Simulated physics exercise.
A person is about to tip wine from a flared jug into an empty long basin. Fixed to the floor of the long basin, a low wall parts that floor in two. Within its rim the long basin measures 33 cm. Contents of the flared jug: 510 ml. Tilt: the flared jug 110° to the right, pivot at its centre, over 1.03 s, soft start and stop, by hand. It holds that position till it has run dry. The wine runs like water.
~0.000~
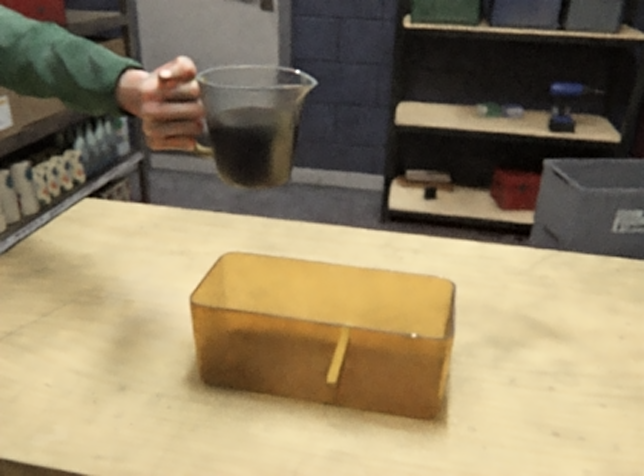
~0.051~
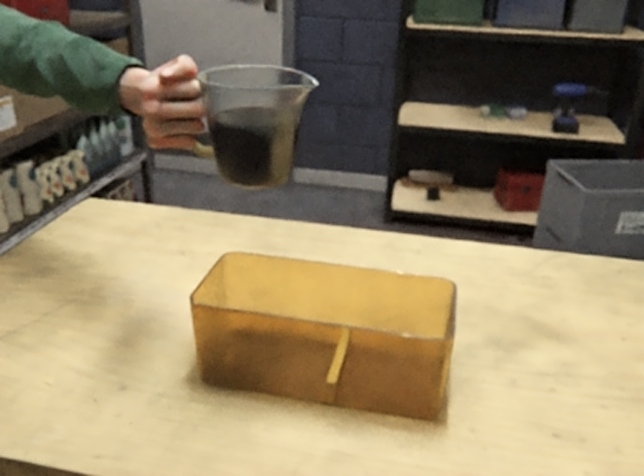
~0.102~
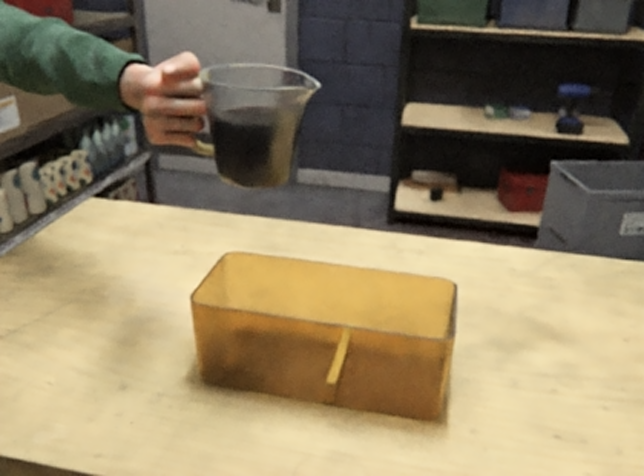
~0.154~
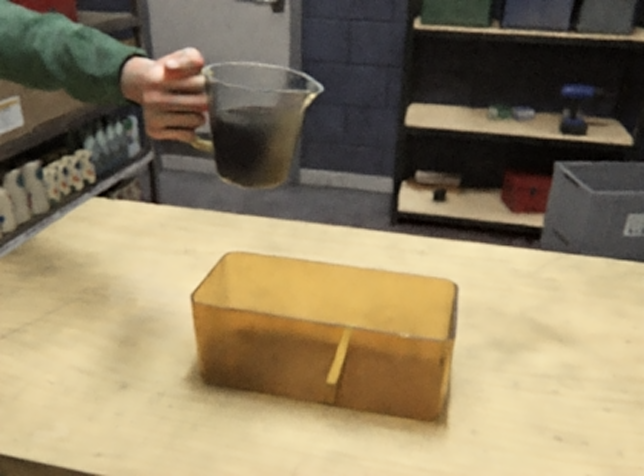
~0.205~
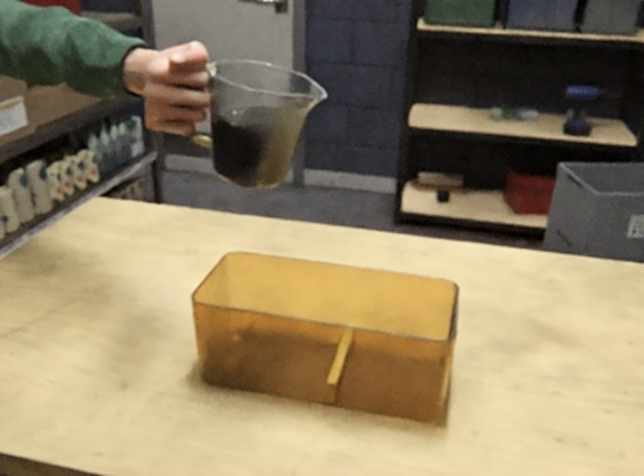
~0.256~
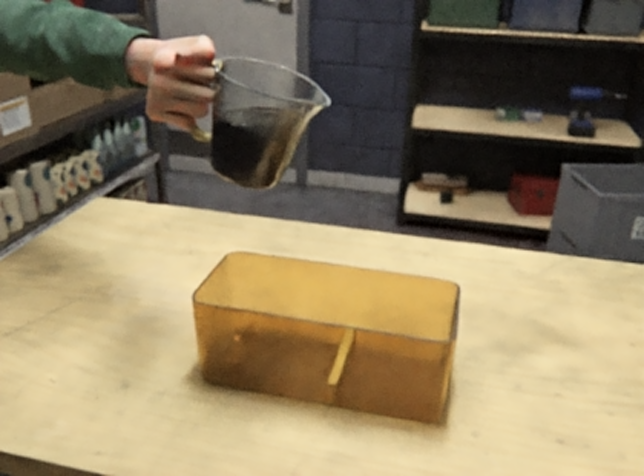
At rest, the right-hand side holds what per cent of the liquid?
It holds some 83 in every hundred.
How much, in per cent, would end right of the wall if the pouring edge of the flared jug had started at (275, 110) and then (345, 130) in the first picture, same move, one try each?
Some 10 and 85 per cent, in that order.
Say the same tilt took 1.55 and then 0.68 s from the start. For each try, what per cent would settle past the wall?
The first try gives 85 percent and the second 80 percent.
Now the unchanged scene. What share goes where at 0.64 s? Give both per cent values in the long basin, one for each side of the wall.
Around 0 on the left side and 0 on the right side.
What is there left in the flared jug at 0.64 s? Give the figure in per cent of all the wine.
Roughly 82 %.
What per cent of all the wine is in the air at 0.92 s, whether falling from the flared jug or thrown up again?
Estimate: About 30 in a hundred.
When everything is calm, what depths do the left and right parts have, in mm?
Depths: Left near 2 mm, right near 24 mm.
After 0.64 s the tilt is 75° and 83 per cent is still to pour, 0 is left of the wall and 0 right of it.
After 0.92 s the tilt is 107° and 15 per cent is still to pour, 1 is left of the wall and 54 right of it.
After 1.21 s the tilt is 110° and 0 per cent is still to pour, 13 is left of the wall and 83 right of it.
After 1.53 s the tilt is 110° and 0 per cent is still to pour, 14 is left of the wall and 83 right of it.
In the end 14 per cent lies left of the wall, 83 right of it and 3 outside.
